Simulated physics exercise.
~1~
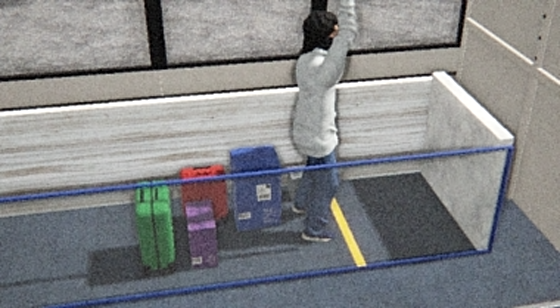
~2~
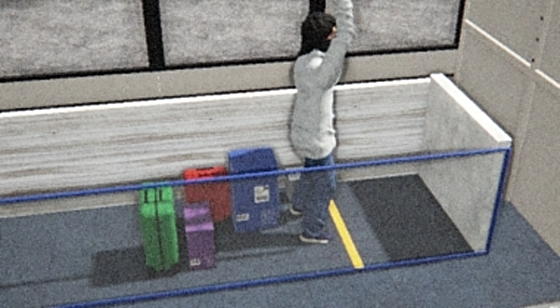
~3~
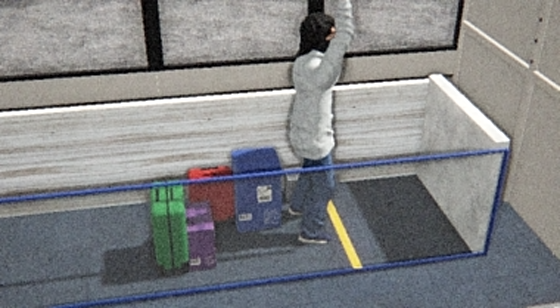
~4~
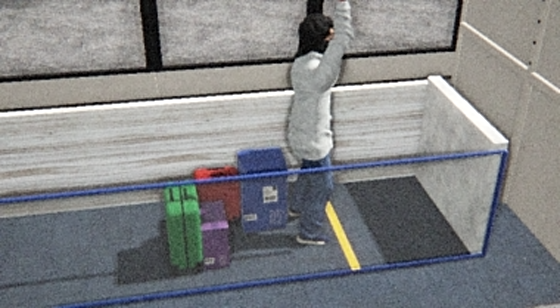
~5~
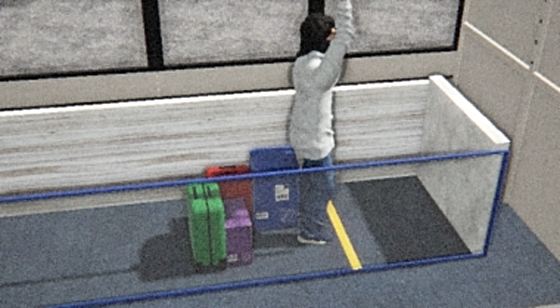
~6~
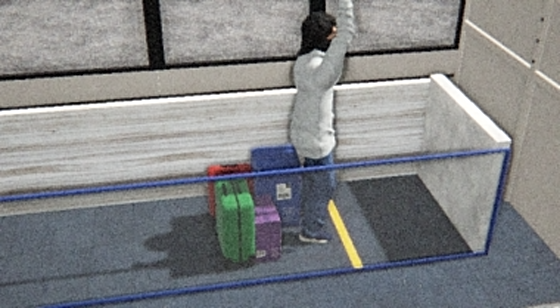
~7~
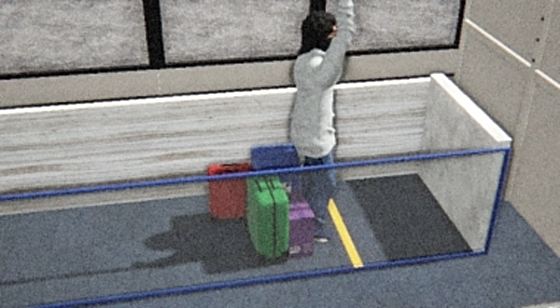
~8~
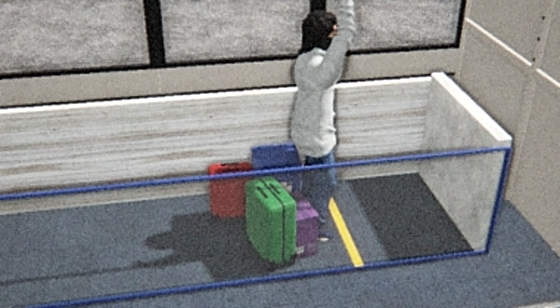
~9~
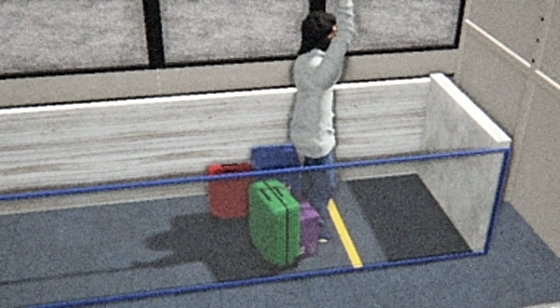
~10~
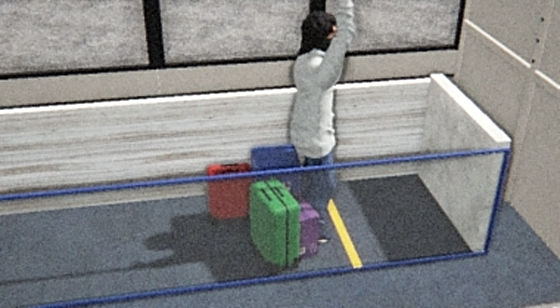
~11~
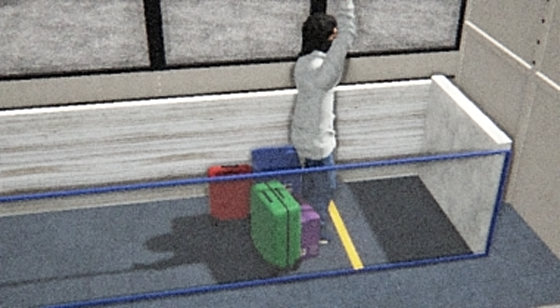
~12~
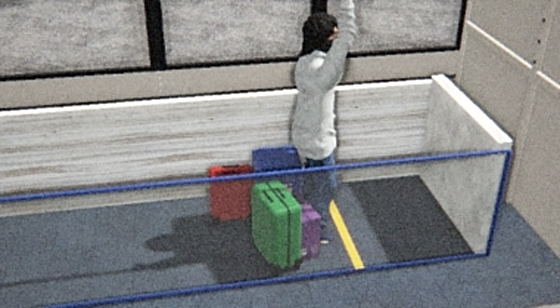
Four colourful pieces of luggage slide right behind a standing passenger and stop before the yellow line.
